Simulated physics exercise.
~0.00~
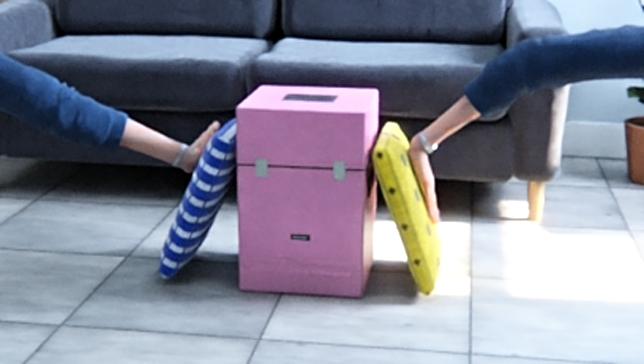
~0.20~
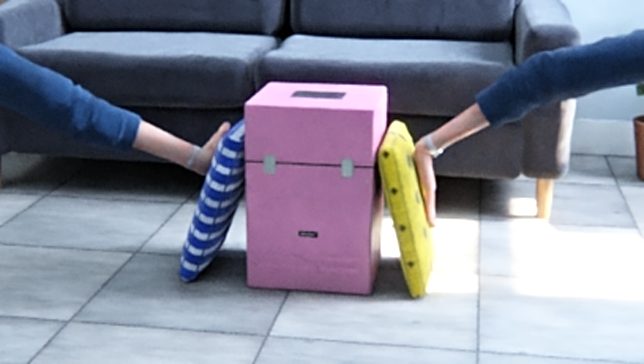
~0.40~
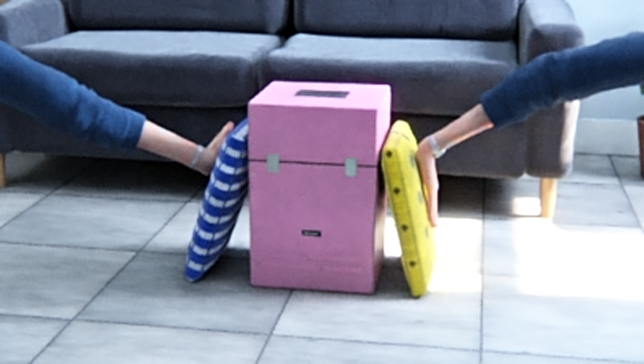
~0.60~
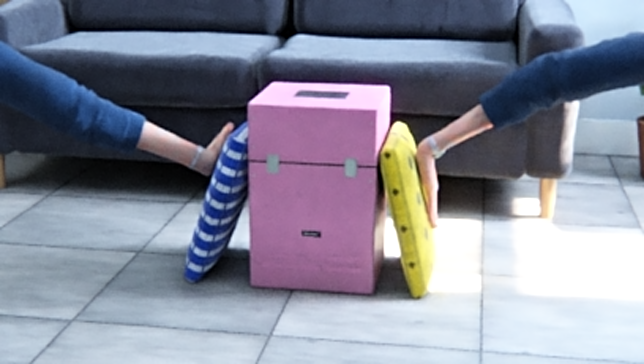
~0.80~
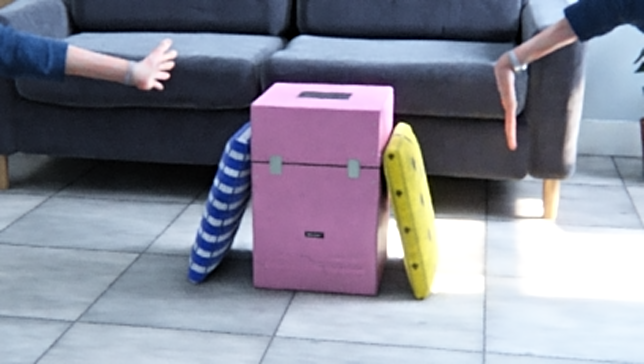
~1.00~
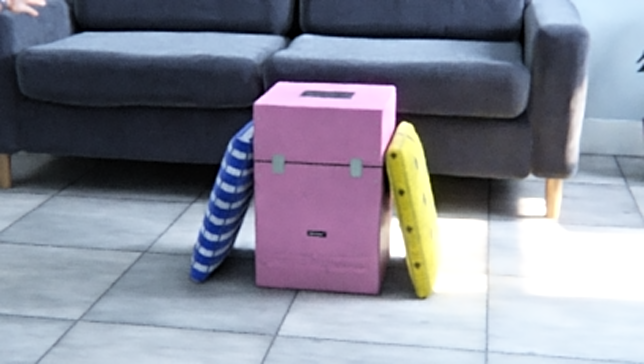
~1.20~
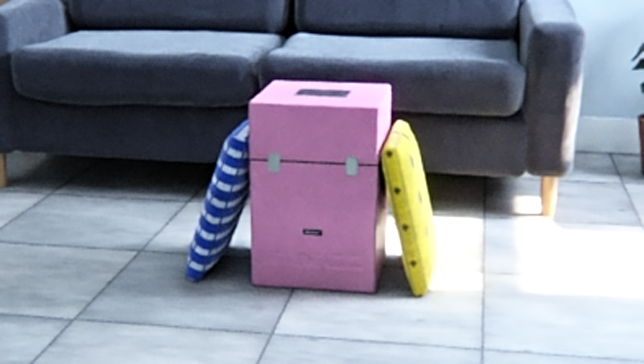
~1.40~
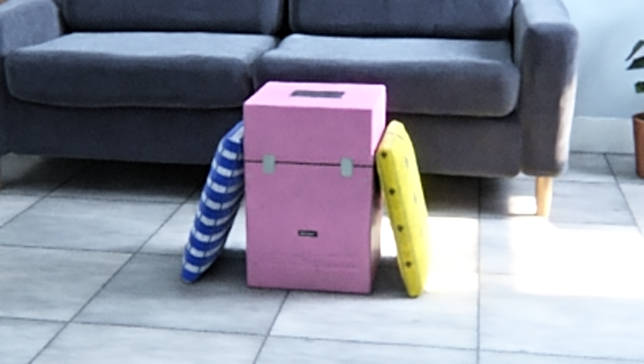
On a tiled floor in front of a gray sofa, two hands held a blue striped pillow and a yellow pillow against opposite sides of a pink chest, then let go and drew away, and both pillows stayed leaning there.
